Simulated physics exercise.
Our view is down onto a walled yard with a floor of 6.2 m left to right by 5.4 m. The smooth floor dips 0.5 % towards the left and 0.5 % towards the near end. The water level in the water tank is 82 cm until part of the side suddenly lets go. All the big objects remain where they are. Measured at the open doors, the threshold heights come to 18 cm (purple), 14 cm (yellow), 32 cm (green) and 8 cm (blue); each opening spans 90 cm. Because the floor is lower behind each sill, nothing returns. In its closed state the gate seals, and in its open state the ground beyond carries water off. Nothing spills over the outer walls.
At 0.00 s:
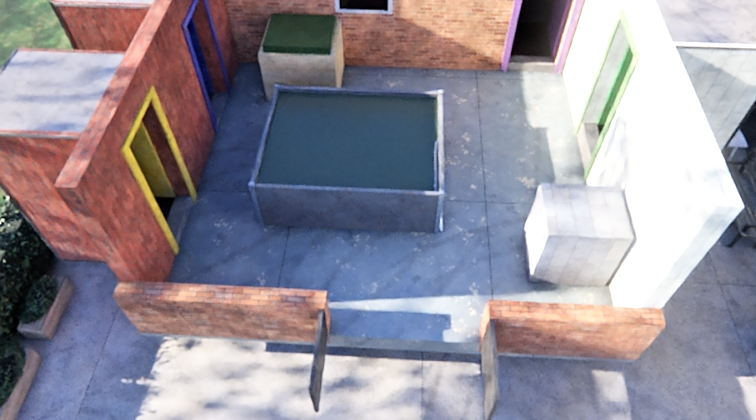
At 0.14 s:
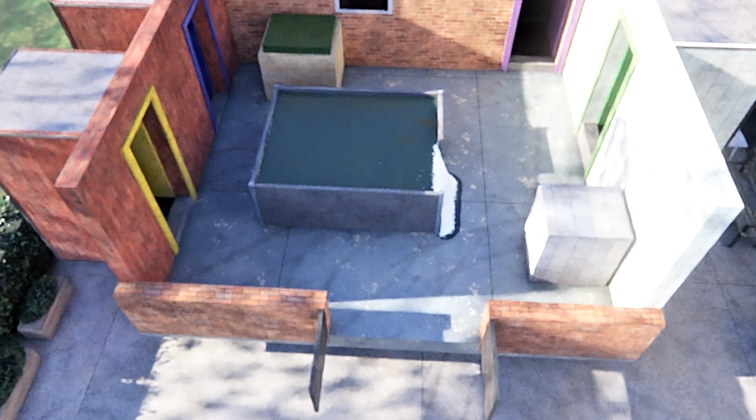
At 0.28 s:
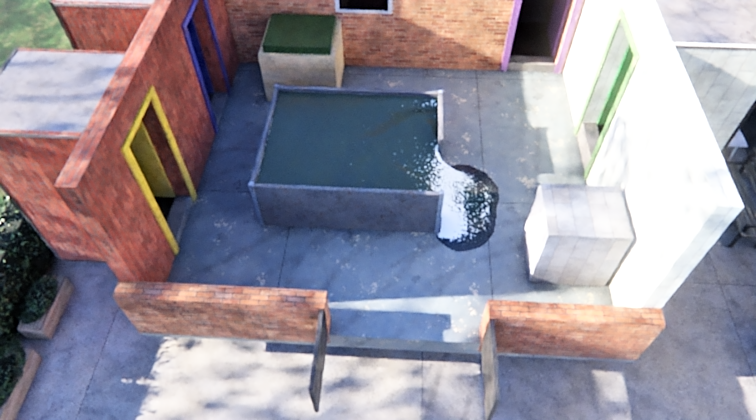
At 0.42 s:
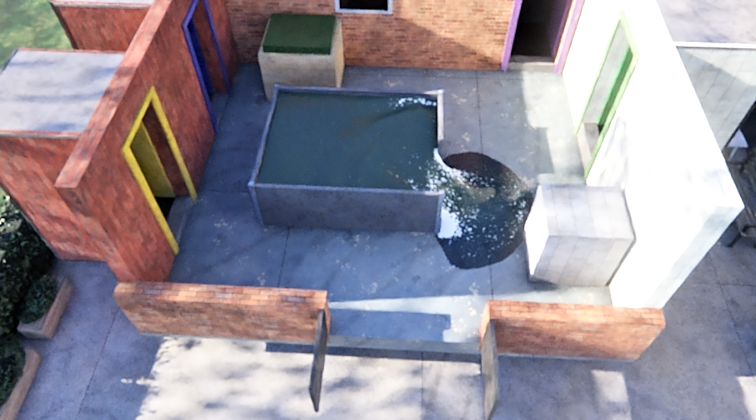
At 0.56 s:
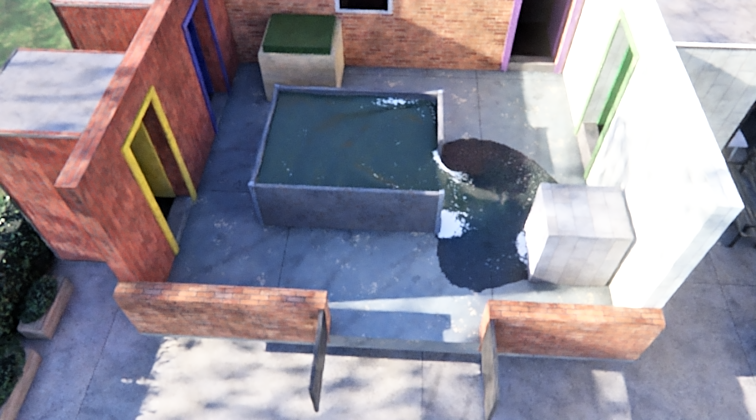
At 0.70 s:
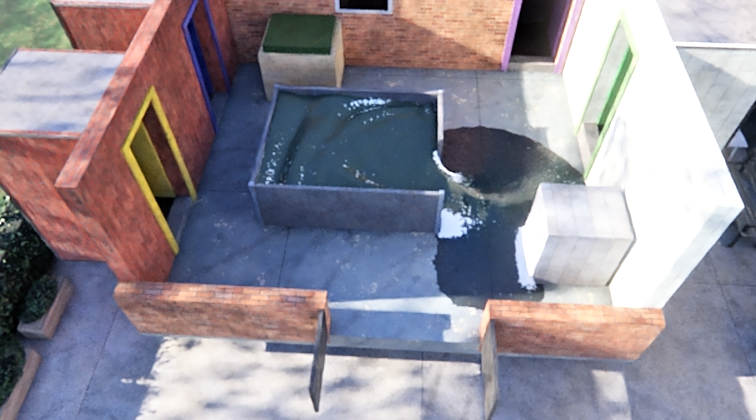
The footage shows a walled yard with a large water tank that opens at its right side, pouring foaming water onto the floor; the dark pool spreads right, reaches around a pale block, and widens toward the back and front.
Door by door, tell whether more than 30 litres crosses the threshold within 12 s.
Purple door - yes, yellow door - no, green door - no, blue door - yes.
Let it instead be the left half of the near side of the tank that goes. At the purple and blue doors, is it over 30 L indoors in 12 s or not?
Short answer, against that limit: Purple is fine, blue overshoots.
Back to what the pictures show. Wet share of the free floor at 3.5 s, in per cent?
Around 70 per cent.
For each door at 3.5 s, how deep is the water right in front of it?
Purple 34 cm, yellow 0 cm, green 23 cm, blue 0 cm.
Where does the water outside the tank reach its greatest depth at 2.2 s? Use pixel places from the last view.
The spot is near (587, 214) in the last view.
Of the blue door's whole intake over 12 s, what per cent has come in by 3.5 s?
That works out near 0%.
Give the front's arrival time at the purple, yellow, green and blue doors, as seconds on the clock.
So, purple at 2.0 s, then yellow at 4.0 s, green at 0.8 s, and blue at 5.0 s.
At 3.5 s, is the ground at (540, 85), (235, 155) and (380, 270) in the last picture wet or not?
Soaked, untouched, soaked.
After 1.4 s water covers 25 % of the floor and is deepest (58 cm) near (589, 224); purple door not reached, yellow door not reached, green door 28 cm at the sill, 0 L in, blue door not reached.
After 2.2 s water covers 40 % of the floor and is deepest (53 cm) near (587, 214); purple door 29 cm at the sill, 1 L in, yellow door not reached, green door 31 cm at the sill, 1 L in, blue door not reached.
After 3.5 s water covers 70 % of the floor and is deepest (36 cm) near (558, 78); purple door 34 cm at the sill, 115 L in, yellow door not reached, green door 23 cm at the sill, 2 L in, blue door not reached.
After 7.0 s water covers 95 % of the floor and is deepest (27 cm) near (349, 77); purple door 19 cm at the sill, 235 L in, yellow door 10 cm at the sill, 0 L in, green door 14 cm at the sill, 3 L in, blue door 16 cm at the sill, 44 L in.
After 12.0 s water covers 95 % of the floor and is deepest (18 cm) near (221, 119); purple door 13 cm at the sill, 237 L in, yellow door 14 cm at the sill, 0 L in, green door 13 cm at the sill, 3 L in, blue door 16 cm at the sill, 294 L in.
